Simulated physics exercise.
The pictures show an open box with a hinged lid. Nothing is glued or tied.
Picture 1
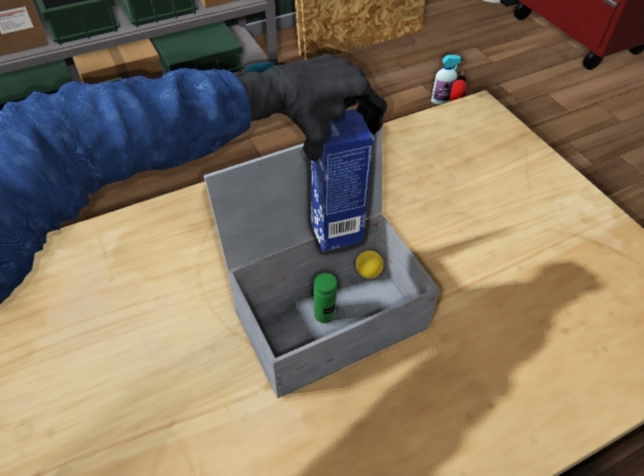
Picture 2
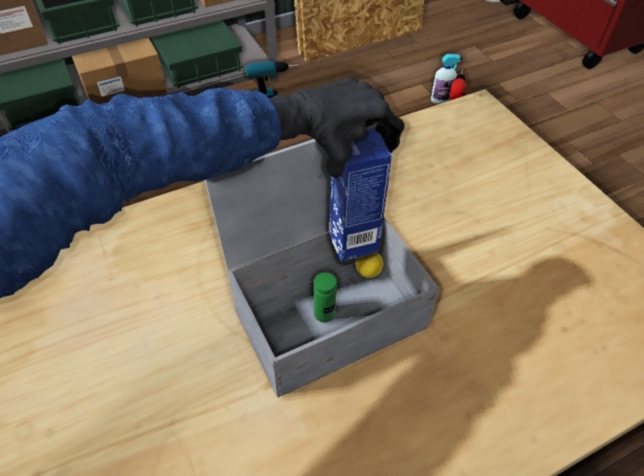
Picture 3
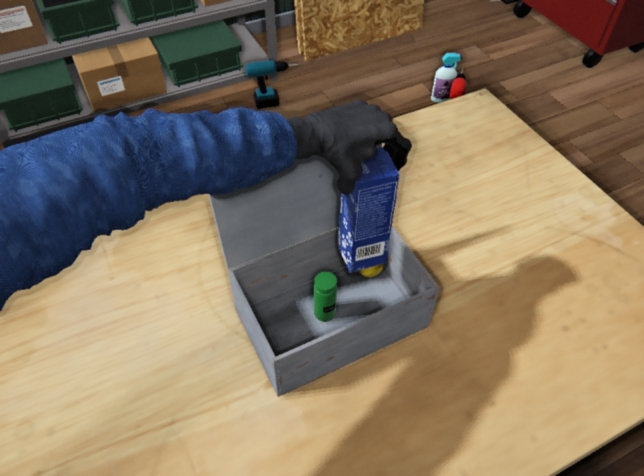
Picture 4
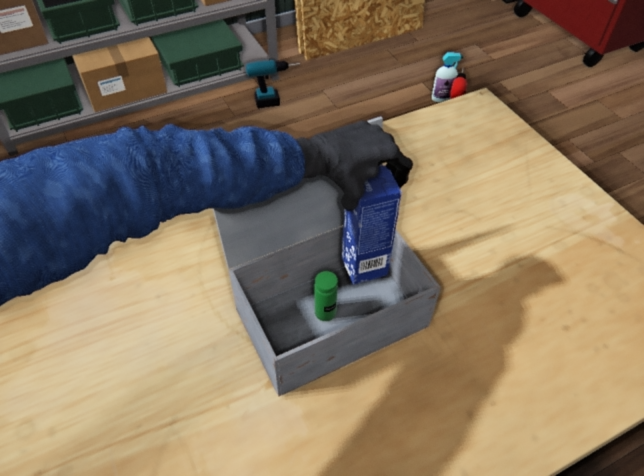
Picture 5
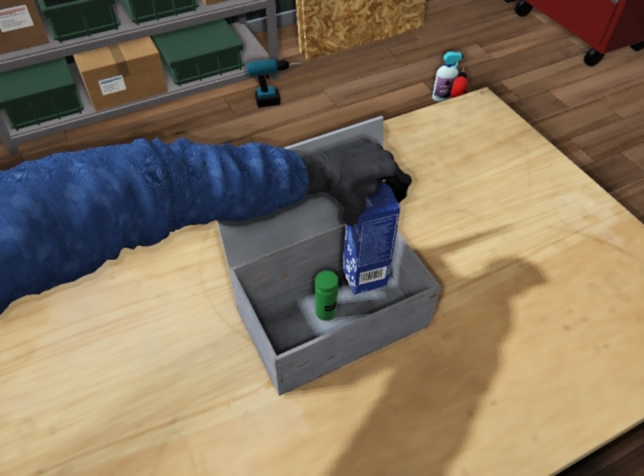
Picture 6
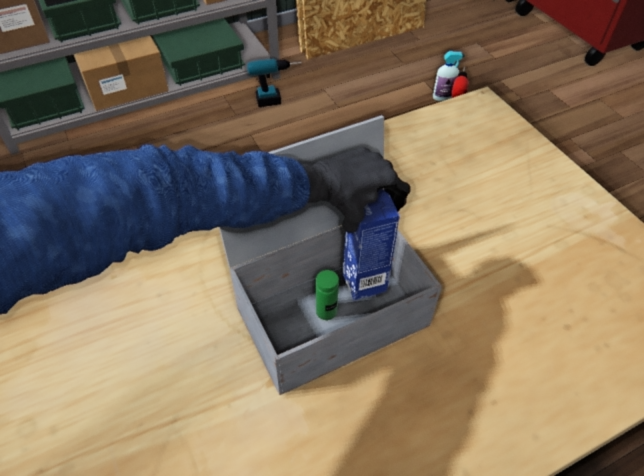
On a wooden tabletop in a workshop, a black-gloved hand in a blue sleeve lowered a blue carton into an open gray box, beside a green cylinder and in front of a yellow lemon.
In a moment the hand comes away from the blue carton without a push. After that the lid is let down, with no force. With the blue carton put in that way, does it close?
Outcome: The lid will not close.
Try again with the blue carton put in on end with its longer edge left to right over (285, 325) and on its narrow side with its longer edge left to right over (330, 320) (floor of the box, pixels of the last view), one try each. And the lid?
In the first case it is held up; in the second case it closes.
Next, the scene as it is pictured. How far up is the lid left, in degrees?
About 25°.
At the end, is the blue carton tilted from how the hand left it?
It tips.
Then, 1.00 s later than the last frame, lid starting down; blue carton moved about its own width near (367, 268).
Then, 1.60 s later than the last frame, lid 57° above the rim; blue carton moved about its own width near (367, 268).
Then, 2.00 s later than the last frame, lid 28° above the rim; blue carton tilted by 31° near (376, 290).
When it is over, lid 24° above the rim; lying over in the box, blue carton; the other 2 as before. End places, in pixels of the last picture, blue carton near (373, 285).
